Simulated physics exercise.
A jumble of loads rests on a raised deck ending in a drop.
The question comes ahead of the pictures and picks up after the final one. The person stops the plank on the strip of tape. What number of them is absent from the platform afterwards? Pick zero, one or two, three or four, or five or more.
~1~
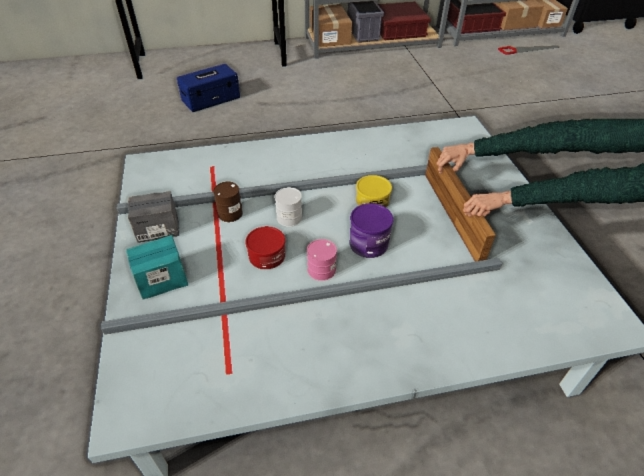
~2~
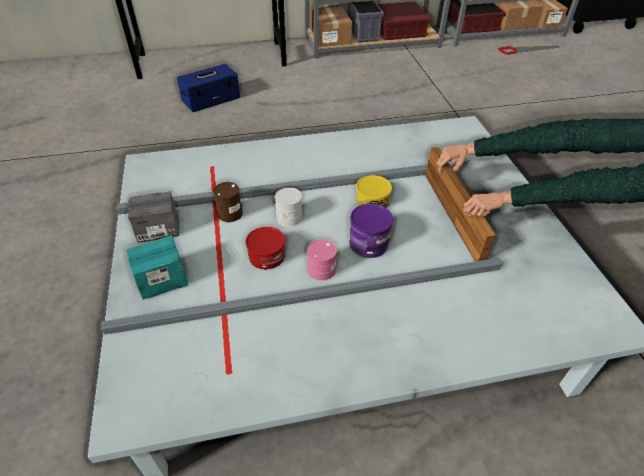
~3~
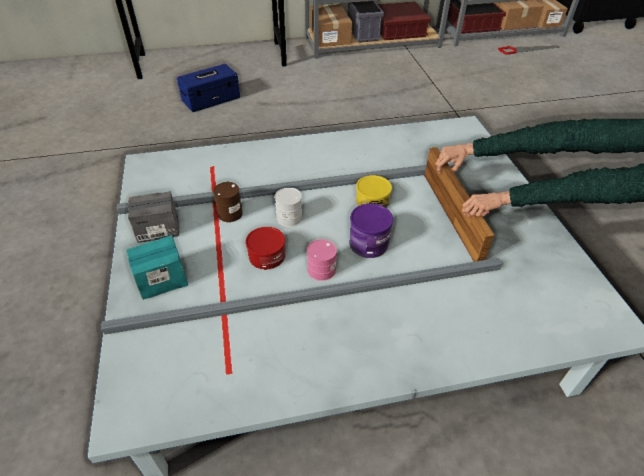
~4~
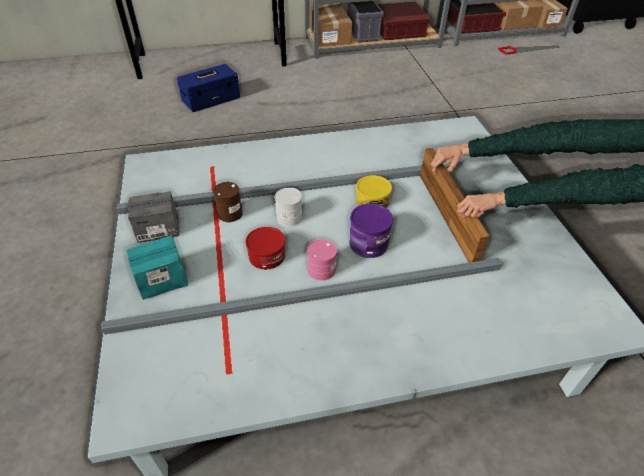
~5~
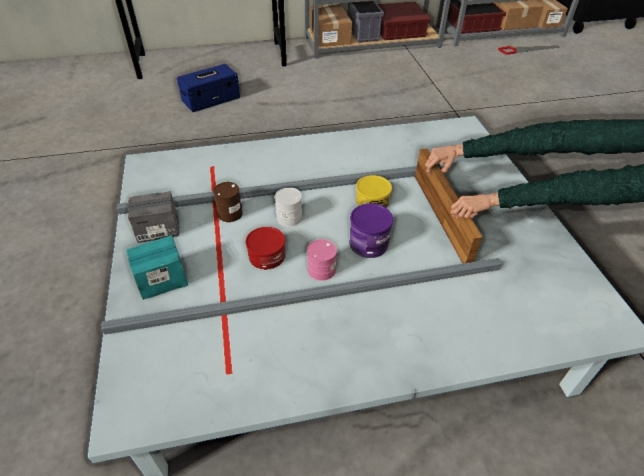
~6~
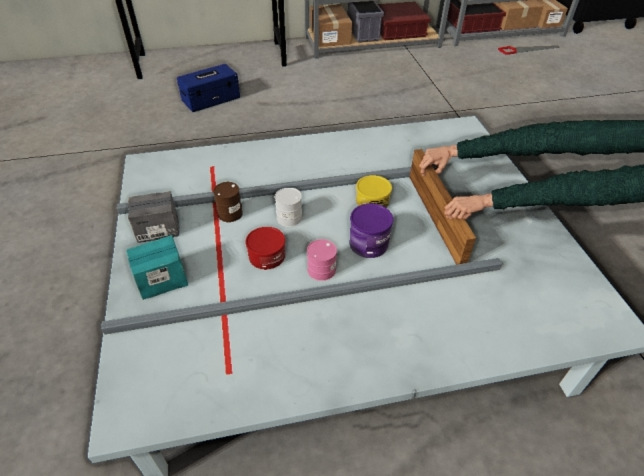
Zero of them.
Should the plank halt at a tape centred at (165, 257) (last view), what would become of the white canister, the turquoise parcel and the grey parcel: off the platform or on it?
White canister stays put, turquoise parcel goes down, grey parcel goes down.
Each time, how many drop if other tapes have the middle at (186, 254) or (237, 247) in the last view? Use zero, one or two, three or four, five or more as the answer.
The first spot gives 1 or 2, the second gives no fall at all.
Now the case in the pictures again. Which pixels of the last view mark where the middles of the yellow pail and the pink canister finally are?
The yellow pail comes to rest at (197, 217), and the pink canister comes to rest at (206, 283).
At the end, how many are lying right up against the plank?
Contact count: 3.
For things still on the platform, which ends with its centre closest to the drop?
The foremost one is the turquoise parcel.
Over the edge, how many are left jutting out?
The answer comes to 1.
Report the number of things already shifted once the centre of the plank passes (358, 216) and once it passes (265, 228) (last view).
First 2 and then 6.
A little later, none off yet; grey parcel at rest near (154, 217); turquoise parcel at rest near (158, 268); brown canister at rest near (228, 202).
When it is over, the number that fall off is zero.
